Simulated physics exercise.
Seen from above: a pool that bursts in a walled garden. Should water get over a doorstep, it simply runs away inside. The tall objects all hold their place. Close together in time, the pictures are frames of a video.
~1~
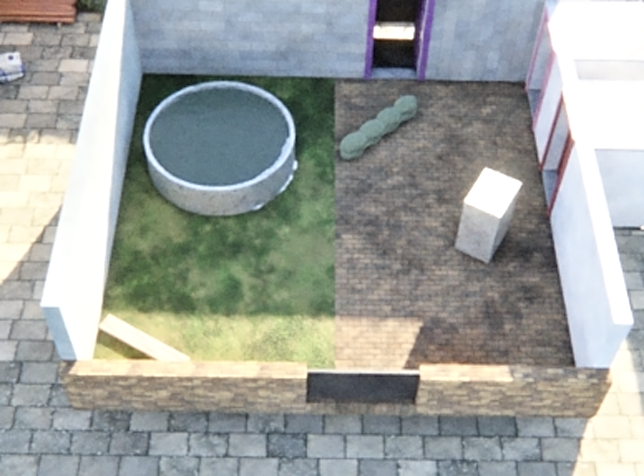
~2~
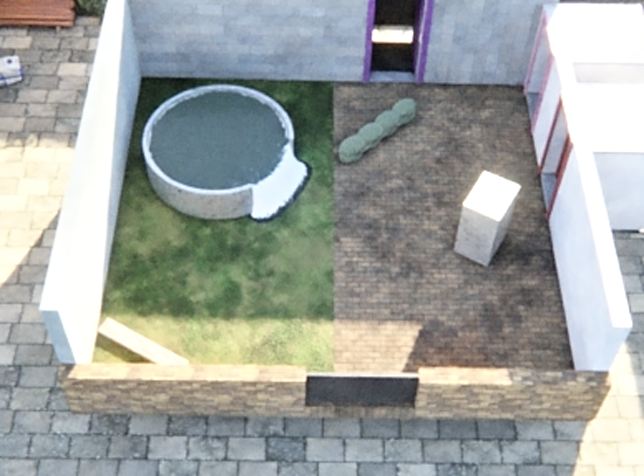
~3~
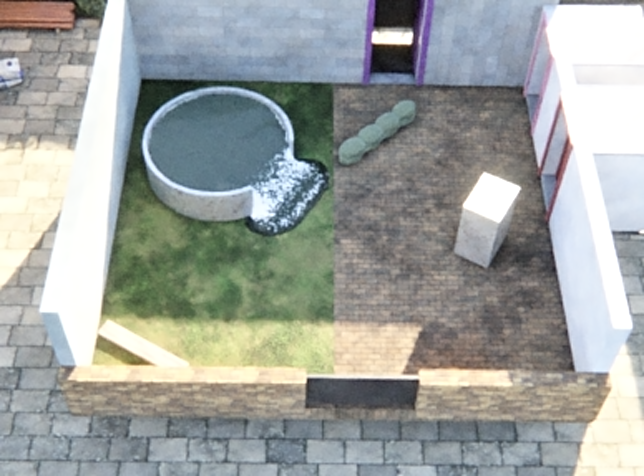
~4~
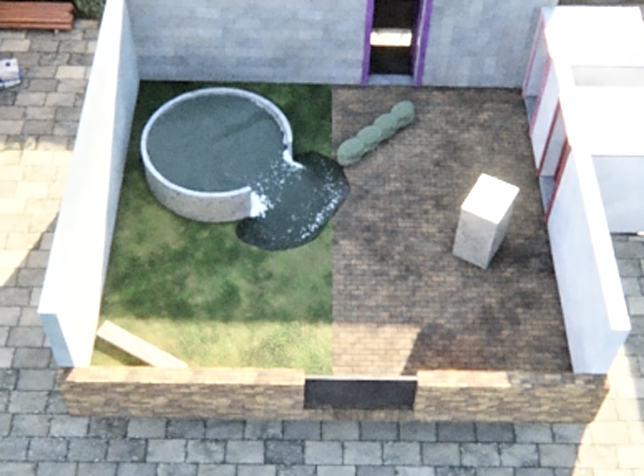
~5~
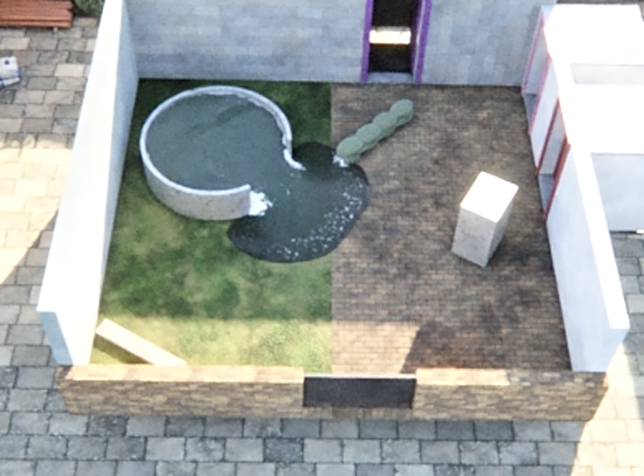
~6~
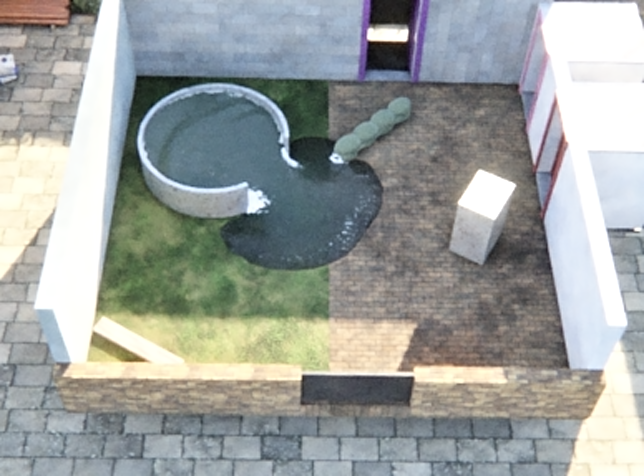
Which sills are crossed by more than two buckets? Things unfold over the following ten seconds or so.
One by one: The purple door does not surpass two buckets. The red door surpasses two buckets. The pink door does not surpass two buckets.
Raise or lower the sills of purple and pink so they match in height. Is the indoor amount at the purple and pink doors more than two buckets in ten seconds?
Purple stays within bounds, pink overflows.
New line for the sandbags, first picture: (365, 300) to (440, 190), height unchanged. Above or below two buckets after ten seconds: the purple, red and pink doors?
I'd say purple door gets past it, red door doesn't reach it, pink door gets past it.
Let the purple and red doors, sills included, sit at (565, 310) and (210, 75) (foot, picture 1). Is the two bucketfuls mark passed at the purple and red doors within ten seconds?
Result: Purple door yes, red door no.
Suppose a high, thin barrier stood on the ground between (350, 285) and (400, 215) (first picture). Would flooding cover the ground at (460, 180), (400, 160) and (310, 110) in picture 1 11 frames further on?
Taking the points in order - wetted, wetted, unwetted.
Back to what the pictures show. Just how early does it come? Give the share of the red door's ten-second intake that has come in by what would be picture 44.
That share would be near 90 %.
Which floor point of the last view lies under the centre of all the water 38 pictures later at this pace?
That comes out near (371, 228).
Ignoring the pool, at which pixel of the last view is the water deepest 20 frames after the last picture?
Around (536, 394).
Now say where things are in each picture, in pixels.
The first frame shows the pool at (220, 137) is whole and still.
In the second frame, the front is at (258, 219), out from the gap at (279, 183).
In the third frame, water pours out at (279, 186) and has run to (319, 166).
In the fourth frame, water pours out at (277, 187) and has run to (338, 170).
In the fifth frame, the front is at (366, 197), out from the gap at (277, 185).
In the sixth frame, the front is at (378, 198), out from the gap at (274, 183).
A moment on, water covers 25 % of the floor; the purple door not reached, the red door not reached, the pink door not reached.
Next, water covers 45 % of the floor; the purple door not reached, the red door wet at the sill, nothing in, the pink door not reached.
Then, water covers 60 % of the floor; the purple door not reached, the red door over two buckets in, the pink door wet at the sill, nothing in.
Later, water covers 70 % of the floor; the purple door wet at the sill, nothing in, the red door over two buckets in, the pink door wet at the sill, nothing in.
In the end, water covers 85 % of the floor; the purple door under two buckets in, the red door far over two buckets in, the pink door under two buckets in.
